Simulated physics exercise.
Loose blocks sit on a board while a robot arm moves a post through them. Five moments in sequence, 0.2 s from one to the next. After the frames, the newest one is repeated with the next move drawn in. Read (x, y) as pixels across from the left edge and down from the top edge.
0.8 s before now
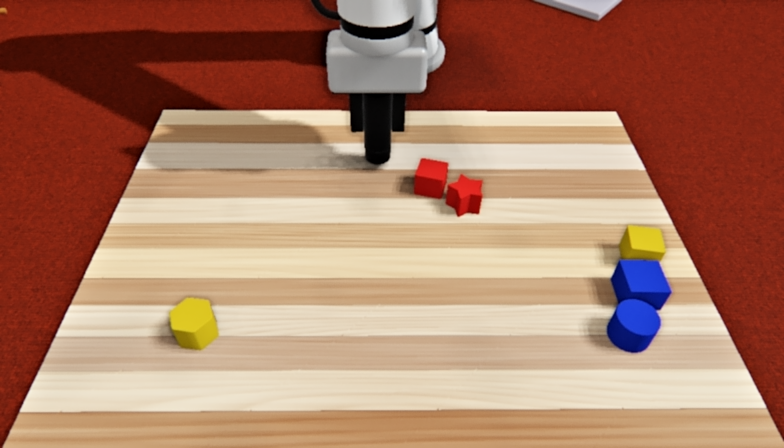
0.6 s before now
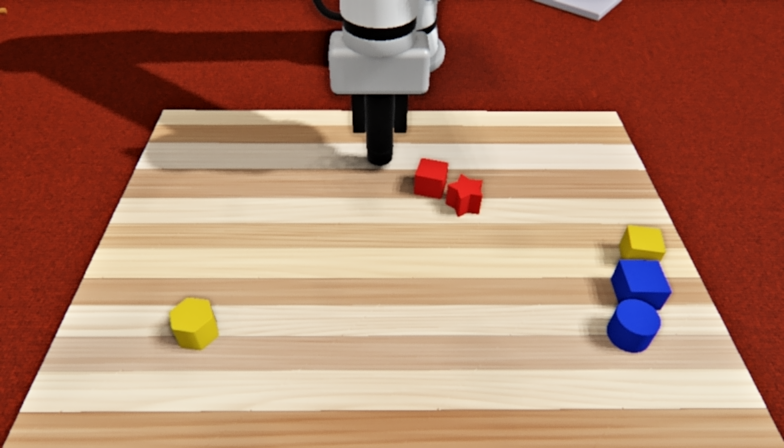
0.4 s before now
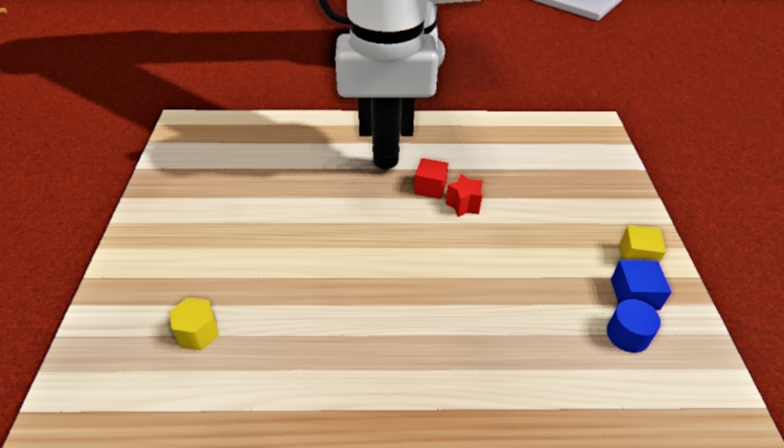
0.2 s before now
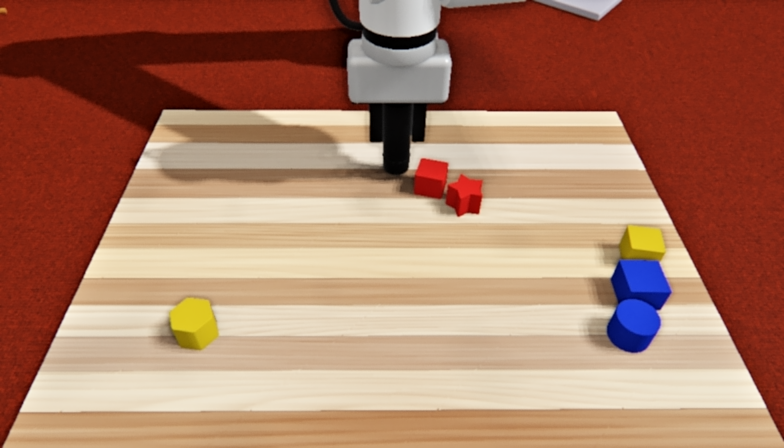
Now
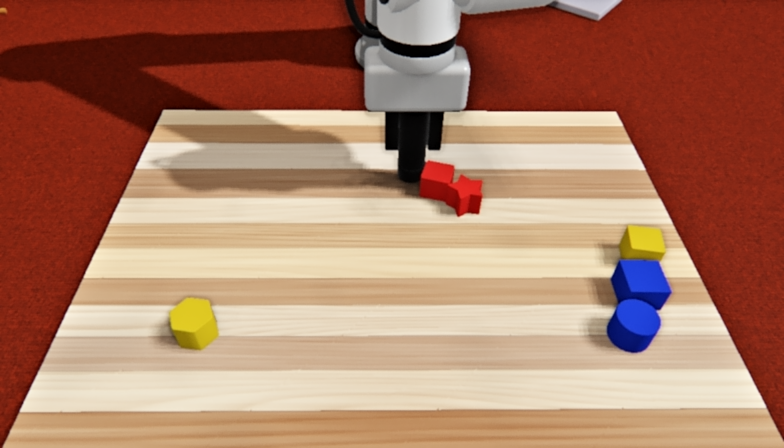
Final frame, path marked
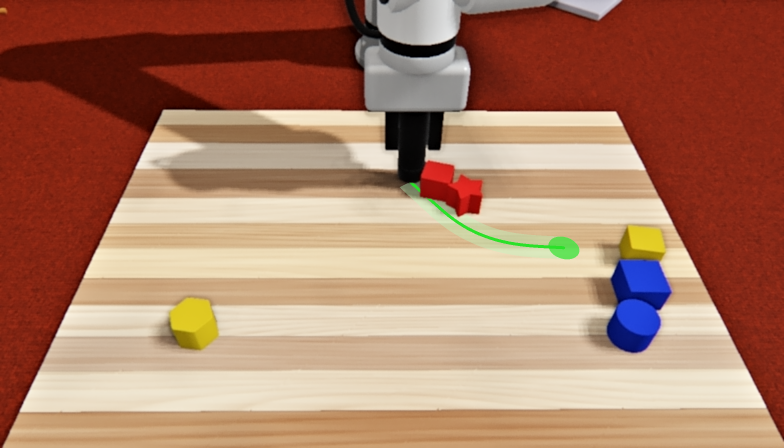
The robot arm's black post slid slowly to the right across the back of the wooden board, then nudged the red square against the red star, while the yellow and blue blocks stayed still.
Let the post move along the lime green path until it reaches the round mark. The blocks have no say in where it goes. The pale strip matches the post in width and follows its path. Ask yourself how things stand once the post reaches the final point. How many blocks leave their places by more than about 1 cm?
Displaced: Two.
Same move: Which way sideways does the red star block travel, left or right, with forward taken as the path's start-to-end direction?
Shifts left.
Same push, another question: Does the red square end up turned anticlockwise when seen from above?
Short answer: Yes.
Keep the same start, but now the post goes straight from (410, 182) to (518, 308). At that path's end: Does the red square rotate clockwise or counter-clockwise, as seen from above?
Direction: Anticlockwise.
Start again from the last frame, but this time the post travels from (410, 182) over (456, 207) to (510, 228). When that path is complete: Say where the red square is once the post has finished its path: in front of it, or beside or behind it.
I believe the red square keeps its place ahead of the post.
The line goes from (410, 182) via (447, 215) and (500, 241), ending at (564, 248).
What follows on the original path. One third of the way, post at (449, 208); red square at (479, 191), turned 30° anticlockwise; red star block at (510, 199), turned 35° anticlockwise.
Two thirds of the way, post at (502, 235); red square at (488, 192), turned 65° anticlockwise; red star block at (520, 198), turned 15° anticlockwise.
At the end, post at (566, 241); red square at (488, 192), turned 65° anticlockwise; red star block at (520, 198), turned 15° anticlockwise; blue square unmoved.
